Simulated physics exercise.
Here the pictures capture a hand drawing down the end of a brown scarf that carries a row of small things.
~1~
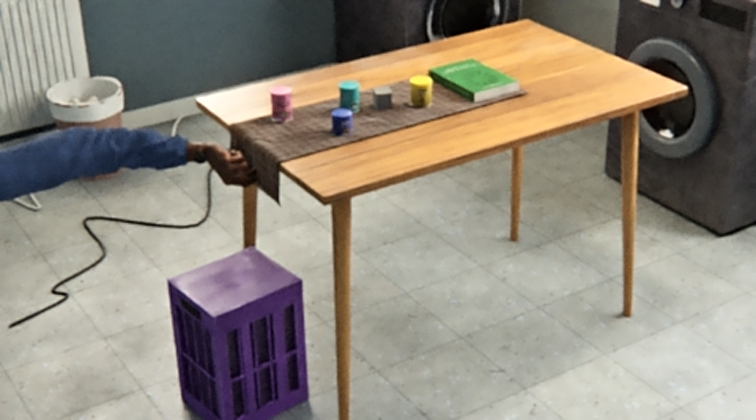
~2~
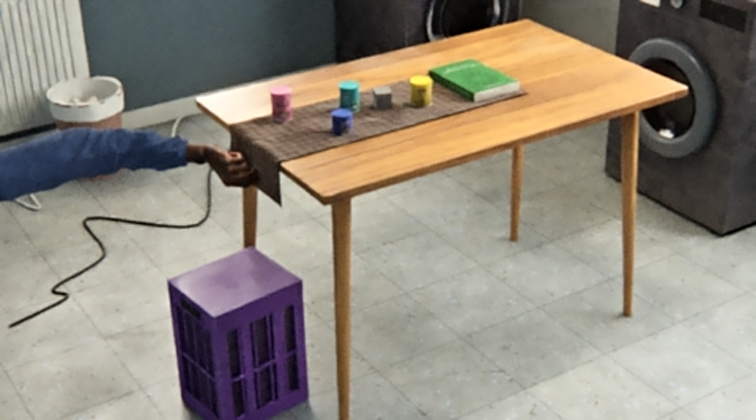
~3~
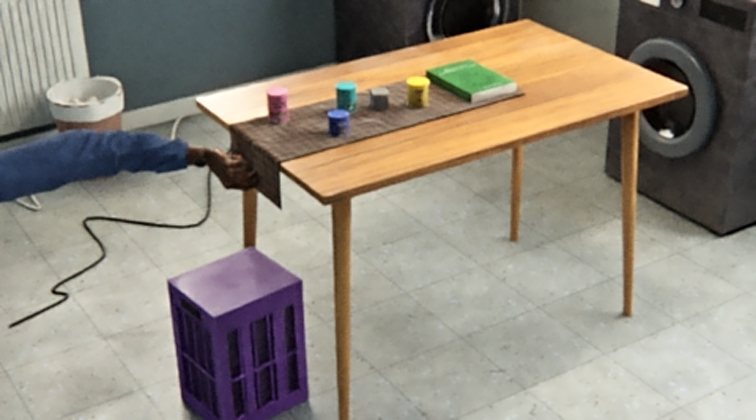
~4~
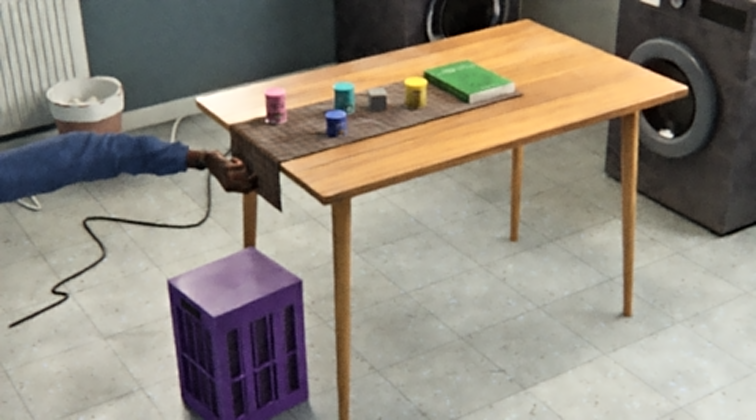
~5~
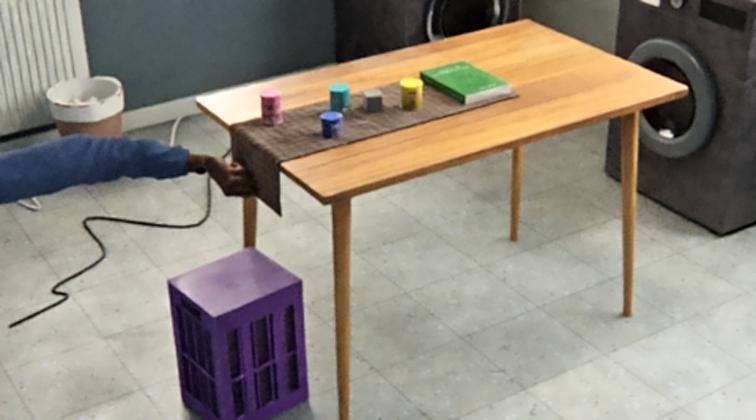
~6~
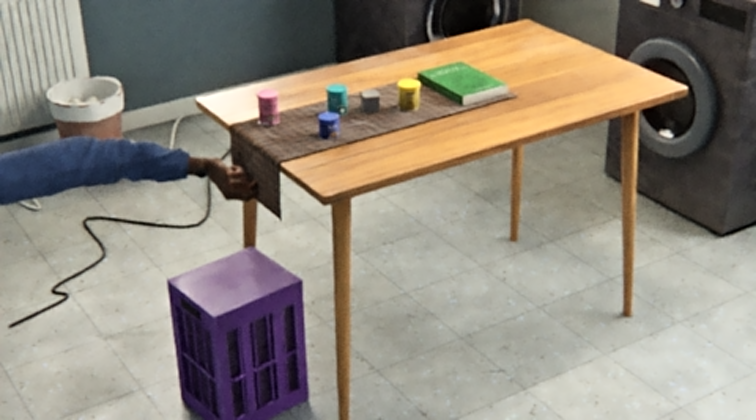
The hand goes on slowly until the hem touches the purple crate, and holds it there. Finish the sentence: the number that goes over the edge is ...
The number that goes over the edge is two.
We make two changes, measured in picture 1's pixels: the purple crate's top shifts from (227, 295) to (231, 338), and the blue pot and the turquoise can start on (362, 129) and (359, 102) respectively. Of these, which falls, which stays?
The blue pot? Lost. The turquoise can? Lost.
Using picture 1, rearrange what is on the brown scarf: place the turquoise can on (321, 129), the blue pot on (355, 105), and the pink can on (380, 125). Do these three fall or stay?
For the turquoise can it's falling, for the blue pot it's staying, for the pink can it's staying.
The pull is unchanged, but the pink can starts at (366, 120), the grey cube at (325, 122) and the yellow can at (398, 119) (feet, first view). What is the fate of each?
Start with the pink can, which is kept; next the grey cube, which is lost; last the yellow can, which is kept.
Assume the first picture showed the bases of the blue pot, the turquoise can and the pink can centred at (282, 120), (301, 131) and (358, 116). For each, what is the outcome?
The blue pot ends up off, the turquoise can ends up off and the pink can ends up on top.
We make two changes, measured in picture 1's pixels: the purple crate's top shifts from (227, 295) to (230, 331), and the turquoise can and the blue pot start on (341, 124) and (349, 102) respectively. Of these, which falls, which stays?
The turquoise can? Lost. The blue pot? Lost.
Soon after, hem near (258, 226); all still up.
Then, hem near (259, 257); pink can gone.
At rest, hem on the crate; pink can and blue pot gone. It carries off two.
